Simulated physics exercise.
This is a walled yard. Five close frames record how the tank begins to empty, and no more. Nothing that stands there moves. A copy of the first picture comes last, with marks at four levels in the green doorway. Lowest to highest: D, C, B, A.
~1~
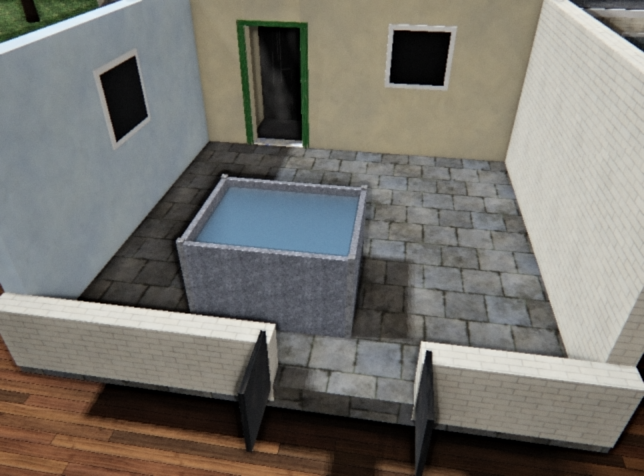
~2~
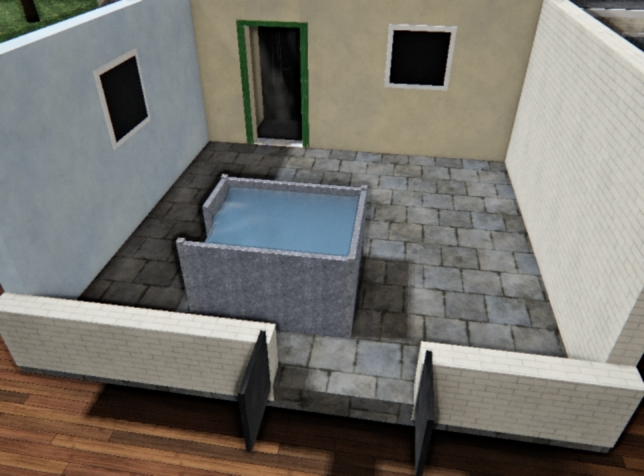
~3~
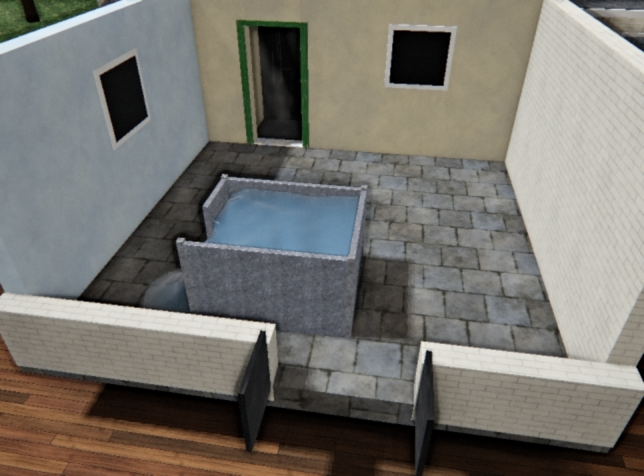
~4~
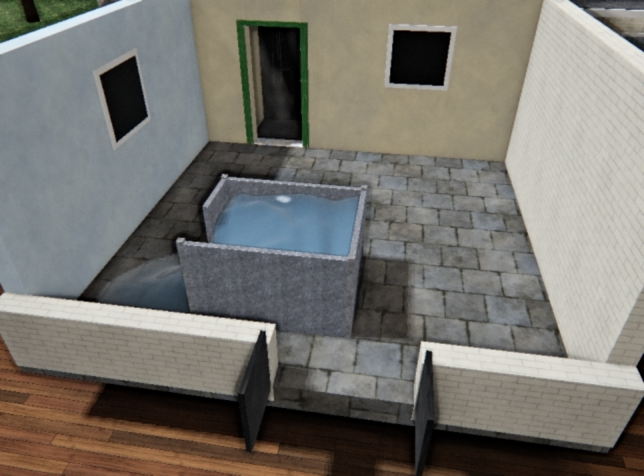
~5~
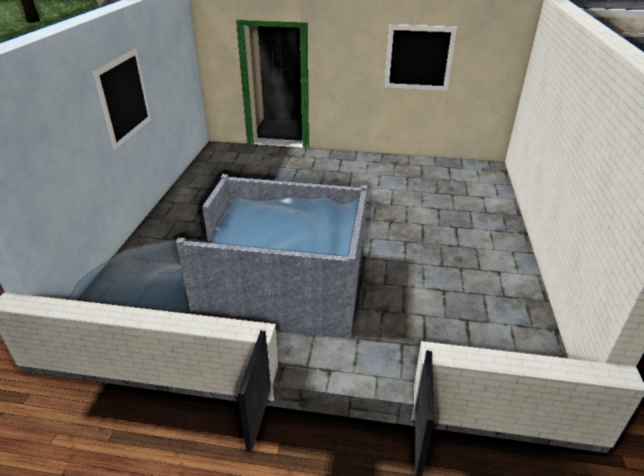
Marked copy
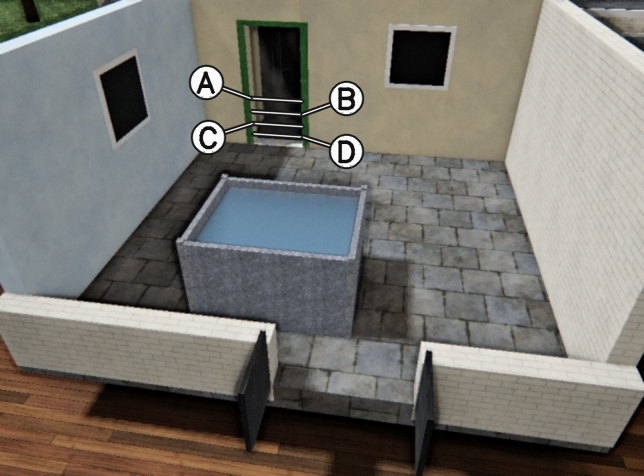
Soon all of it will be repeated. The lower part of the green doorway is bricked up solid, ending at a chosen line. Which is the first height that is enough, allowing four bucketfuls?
Choose D.
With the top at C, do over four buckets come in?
No, not at all.
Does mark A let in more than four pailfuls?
No, that is safe.
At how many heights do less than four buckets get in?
All of the four.
On the marked copy, A at (276, 99); B at (276, 113); C at (277, 125); D at (278, 135); from the bottom up D, C, B, A.
Choosing A, nothing gets over.
Choosing B, nothing gets over.
Choosing C, nothing gets over.
Choosing D, a splash gets over, under a bucket.
